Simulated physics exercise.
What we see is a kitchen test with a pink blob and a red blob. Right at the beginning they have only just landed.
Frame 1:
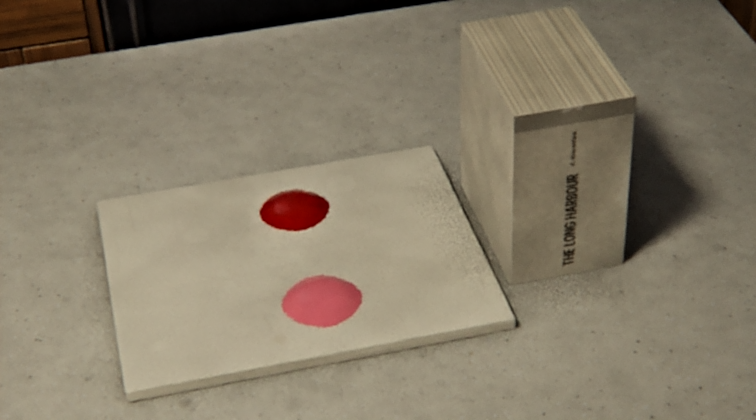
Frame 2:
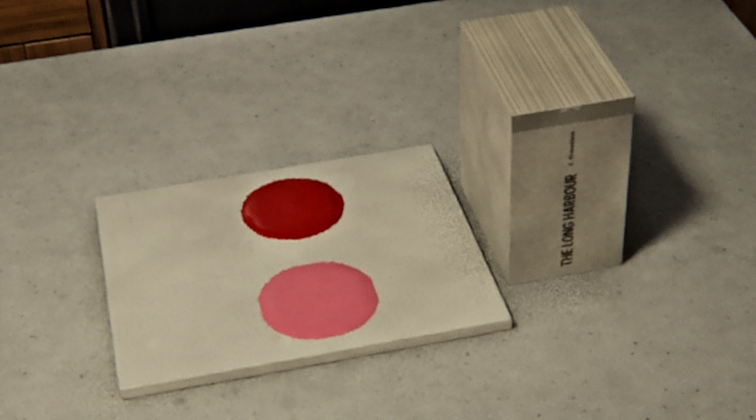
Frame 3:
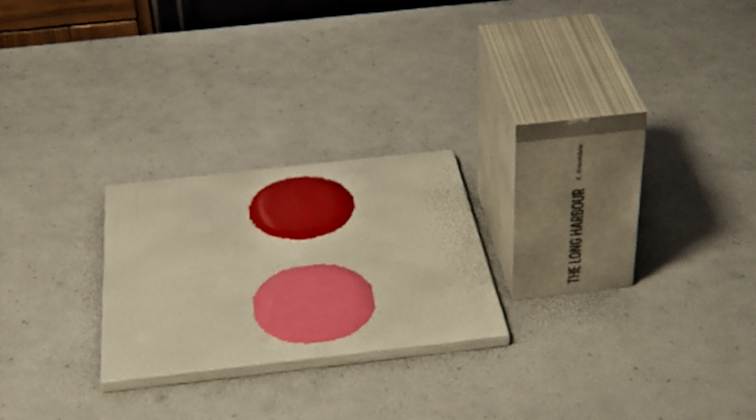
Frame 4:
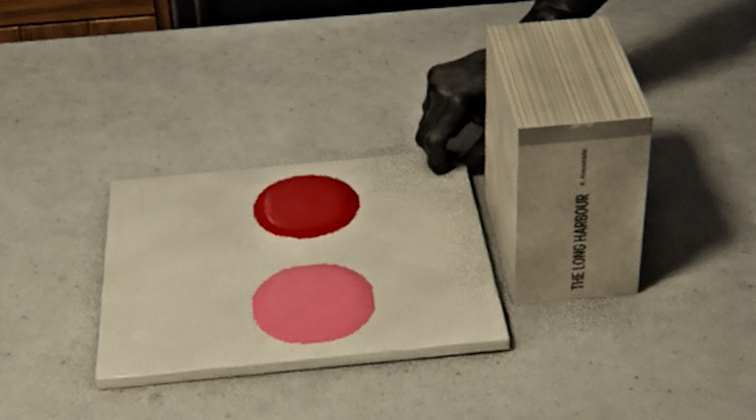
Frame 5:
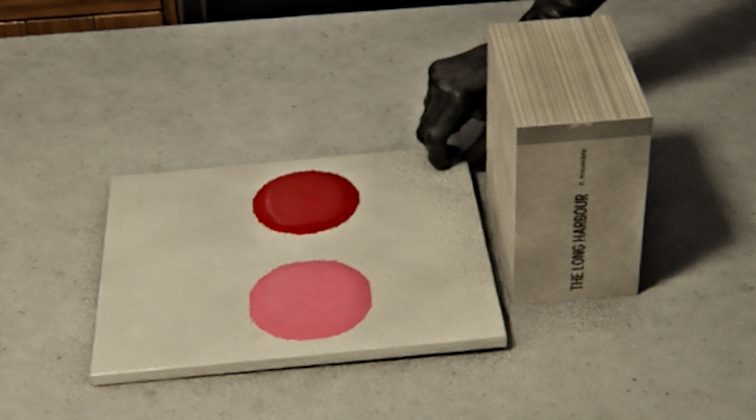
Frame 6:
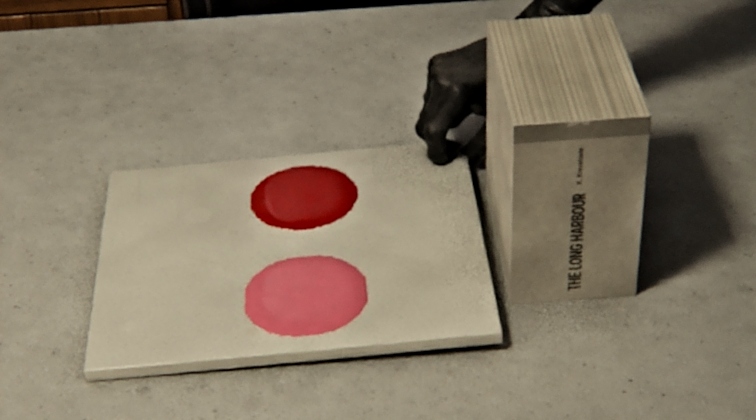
Red and pink blobs spread out on a pale board before a hand slightly lifts one end.
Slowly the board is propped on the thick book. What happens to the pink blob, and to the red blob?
The pink blob will not stay up there; the red blob will not stay up there.
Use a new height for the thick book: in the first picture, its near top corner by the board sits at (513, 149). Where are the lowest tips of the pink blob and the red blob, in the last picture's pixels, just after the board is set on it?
Leading edges, in order: (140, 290); (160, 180).
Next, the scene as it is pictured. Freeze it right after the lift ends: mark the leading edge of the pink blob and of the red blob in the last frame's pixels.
First (116, 292), then (134, 188).
Shortly, slope about 36°; the pink blob has crept down a long way; the red blob has crept down a long way.
Then, the pink blob is dripping off the low end; the red blob is dripping off the low end.
At the finish, slope about 36°; the pink blob is dripping off the low end; the red blob is dripping off the low end.
